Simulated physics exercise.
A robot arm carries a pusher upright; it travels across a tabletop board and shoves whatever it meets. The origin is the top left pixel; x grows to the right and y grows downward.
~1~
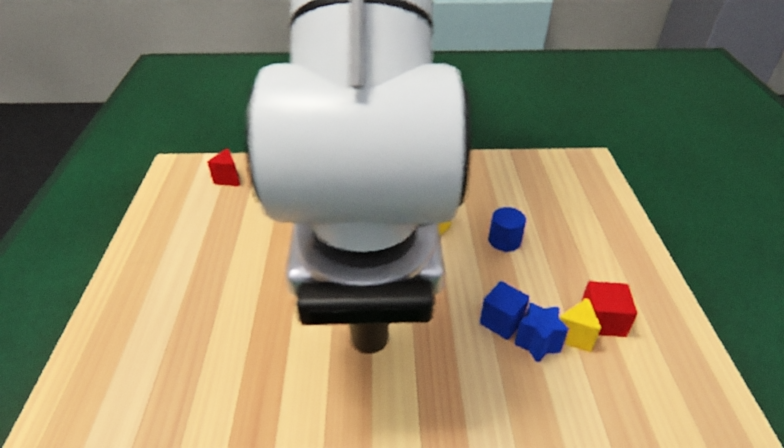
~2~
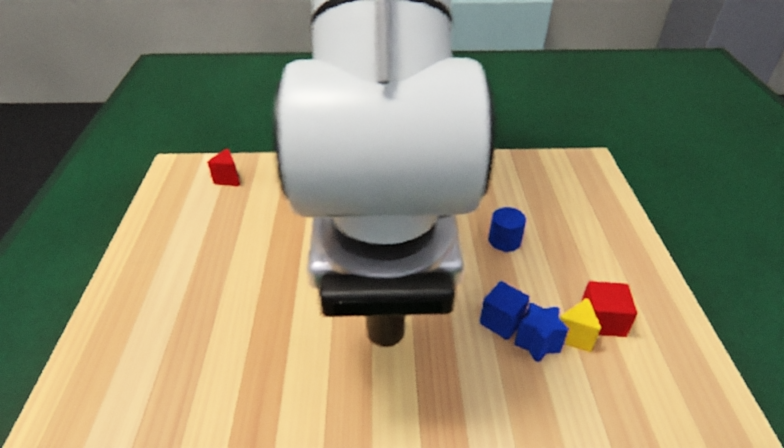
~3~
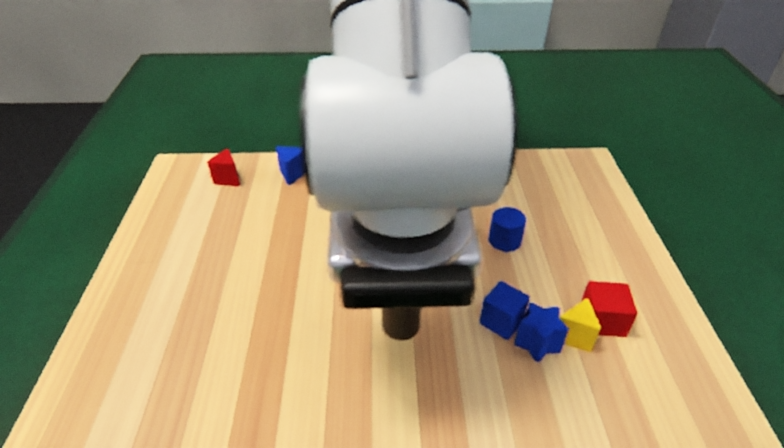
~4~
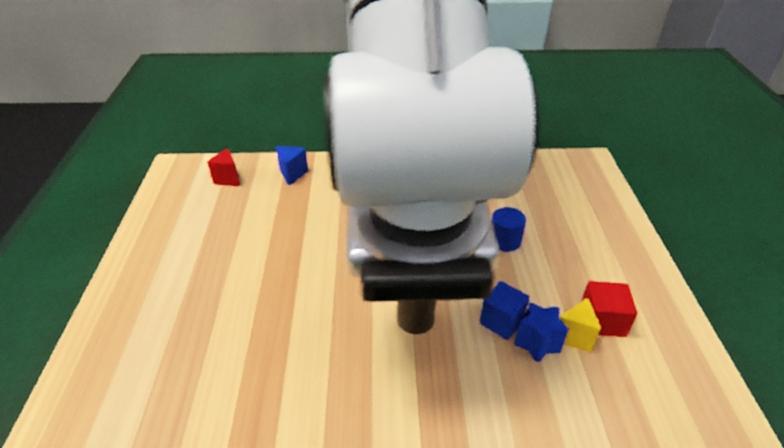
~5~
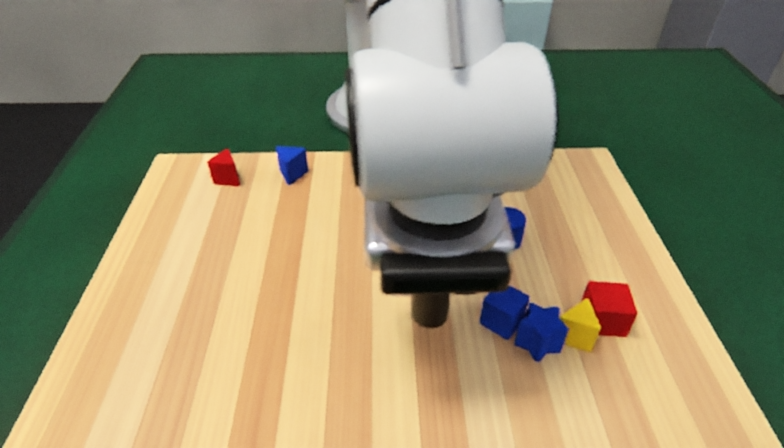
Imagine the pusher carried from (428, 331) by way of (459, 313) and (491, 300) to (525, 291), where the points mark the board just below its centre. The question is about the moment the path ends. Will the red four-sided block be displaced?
No, that is not how it ends up.
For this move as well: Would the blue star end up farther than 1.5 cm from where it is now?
Final answer: No.
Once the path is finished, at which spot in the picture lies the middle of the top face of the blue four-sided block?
I expect it at (533, 297).
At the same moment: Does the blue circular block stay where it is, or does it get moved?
At the end of the path, the blue circular block remains in its old spot.
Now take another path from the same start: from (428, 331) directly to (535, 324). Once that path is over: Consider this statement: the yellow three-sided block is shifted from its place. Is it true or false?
It is true.
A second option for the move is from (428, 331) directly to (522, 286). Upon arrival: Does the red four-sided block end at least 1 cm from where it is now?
That would be a no.
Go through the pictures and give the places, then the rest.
The first frame shows pusher's lower end (370, 338); blue four-sided block (507, 298); blue circular block (509, 217); blue star (545, 319); yellow three-sided block (583, 314); red four-sided block (612, 296).
The second frame shows pusher (386, 332); blocks still.
The third frame shows pusher (401, 325); blocks still.
The fourth frame shows pusher (416, 320); blocks still.
The fifth frame shows pusher (430, 314); blue four-sided block (507, 298); blue circular block (509, 217); blue star (545, 319); yellow three-sided block (583, 314); red four-sided block (612, 296).
On the path given first. One third of the way, pusher (461, 296); nothing pushed yet.
Two thirds of the way, pusher (494, 283); blue four-sided block (522, 297); blue star (550, 322), turned 20° clockwise; yellow three-sided block (587, 316), turned 15° anticlockwise.
At the end, pusher (529, 274); blue four-sided block (533, 297), turned 30° clockwise; blue circular block still; blue star (553, 326), turned 35° clockwise; yellow three-sided block (590, 319), turned 40° anticlockwise; red four-sided block still.
